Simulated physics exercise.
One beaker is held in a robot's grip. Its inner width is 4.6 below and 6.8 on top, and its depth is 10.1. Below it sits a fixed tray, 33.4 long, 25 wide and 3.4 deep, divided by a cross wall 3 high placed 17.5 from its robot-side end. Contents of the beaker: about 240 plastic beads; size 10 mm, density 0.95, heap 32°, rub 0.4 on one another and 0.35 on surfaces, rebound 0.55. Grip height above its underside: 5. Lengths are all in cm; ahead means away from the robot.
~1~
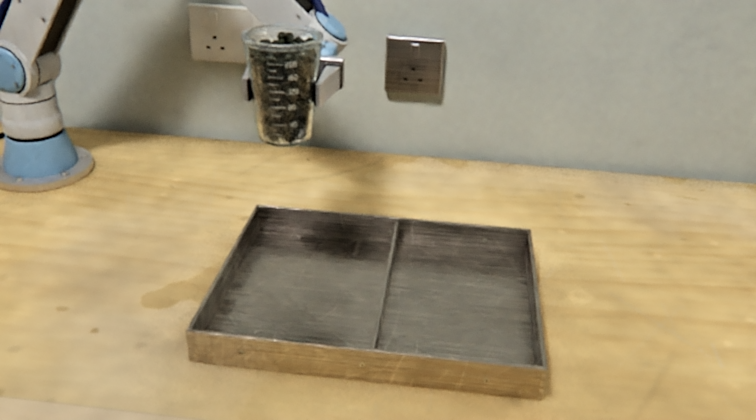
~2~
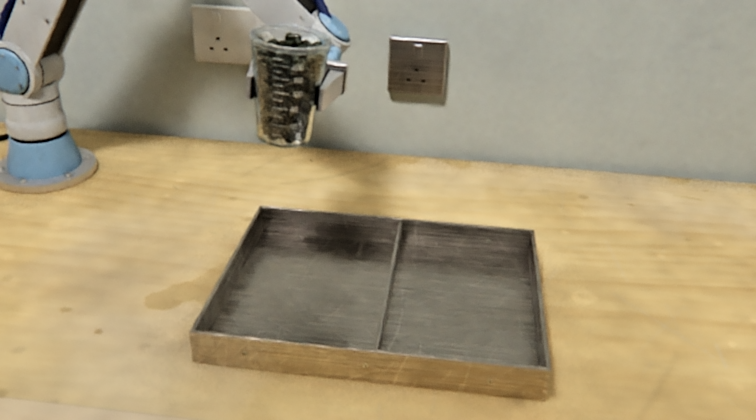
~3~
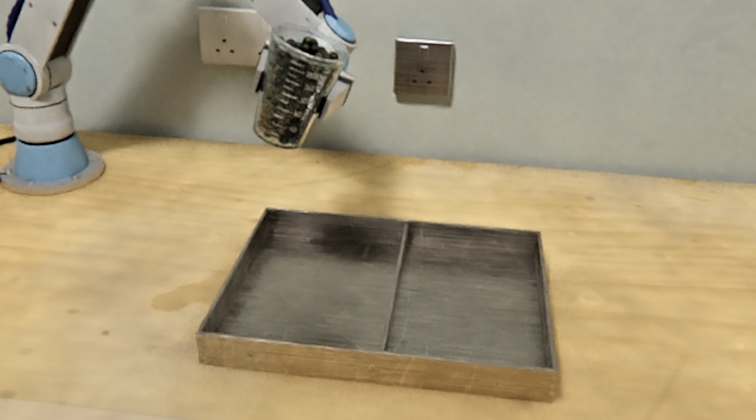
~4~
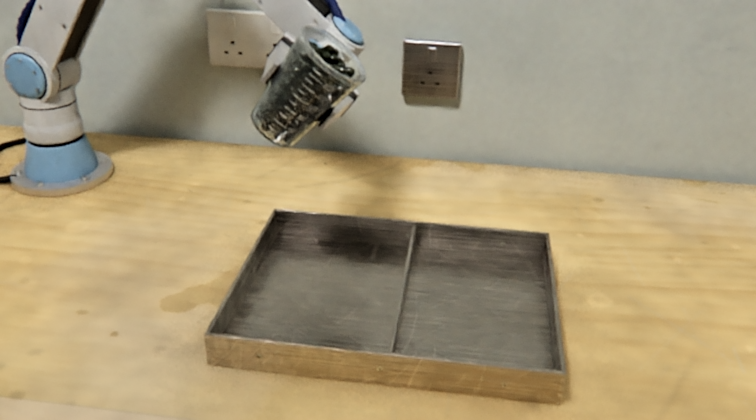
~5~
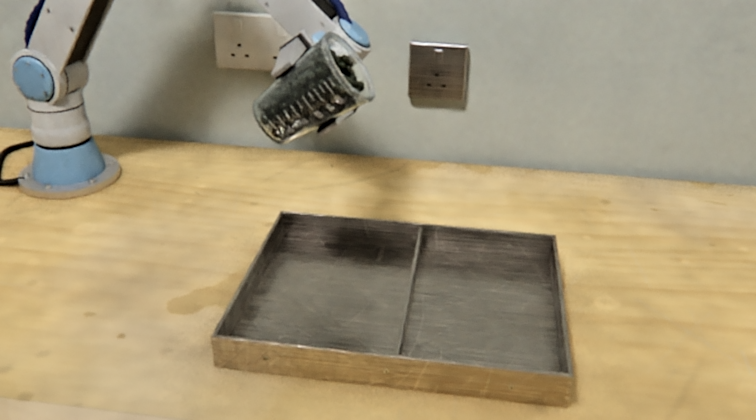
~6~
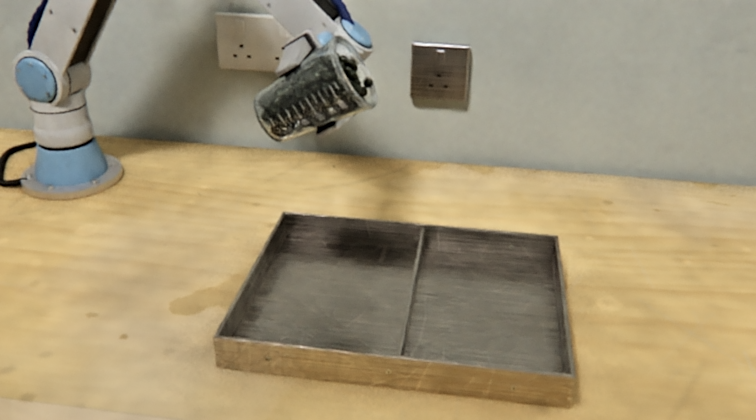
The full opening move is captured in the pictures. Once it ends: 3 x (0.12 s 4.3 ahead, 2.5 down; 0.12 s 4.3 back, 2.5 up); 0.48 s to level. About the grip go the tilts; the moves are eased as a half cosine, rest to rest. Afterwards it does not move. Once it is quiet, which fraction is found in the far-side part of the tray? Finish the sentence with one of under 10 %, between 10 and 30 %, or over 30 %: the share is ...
The share is between 10 and 30 %.
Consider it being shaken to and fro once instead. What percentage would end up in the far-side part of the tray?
In that case it would be near 10 percent.
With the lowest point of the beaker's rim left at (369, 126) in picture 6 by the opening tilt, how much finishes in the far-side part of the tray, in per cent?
It comes out near 55 percent.
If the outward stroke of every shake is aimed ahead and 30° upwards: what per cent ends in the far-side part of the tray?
Result: Approx. 40 %.
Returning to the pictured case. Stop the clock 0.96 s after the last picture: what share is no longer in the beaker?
Share out: Near 35 %.
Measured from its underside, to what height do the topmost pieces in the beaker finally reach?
Height at rest: About 9.5 centimetres.
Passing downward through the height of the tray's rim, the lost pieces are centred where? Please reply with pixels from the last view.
About at (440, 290).
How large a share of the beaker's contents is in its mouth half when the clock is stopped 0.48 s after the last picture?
Share in the mouth half: About 50 %.
Then, 0.48 s later, tilted 58° forward, highest piece 26 above the table; 185 in the beaker, 20 in the far-side part, 11 in the robot-side part, 23 in flight or on a rim.
Then, 0.96 s later, tilted 29° forward, highest piece 27 above the table; 161 in the beaker, 43 in the far-side part, 29 in the robot-side part, 6 on the table or floor.
Then, 1.40 s later, level, highest piece 29 above the table; 161 in the beaker, 44 in the far-side part, 28 in the robot-side part, 6 on the table or floor.
Then, 2.45 s later, level, highest piece 29 above the table; 161 in the beaker, 44 in the far-side part, 28 in the robot-side part, 6 on the table or floor.
At rest, 161 in the beaker, 44 in the far-side part, 28 in the robot-side part, 6 on the table or floor. That is 18 % in the far-side part of the tray.
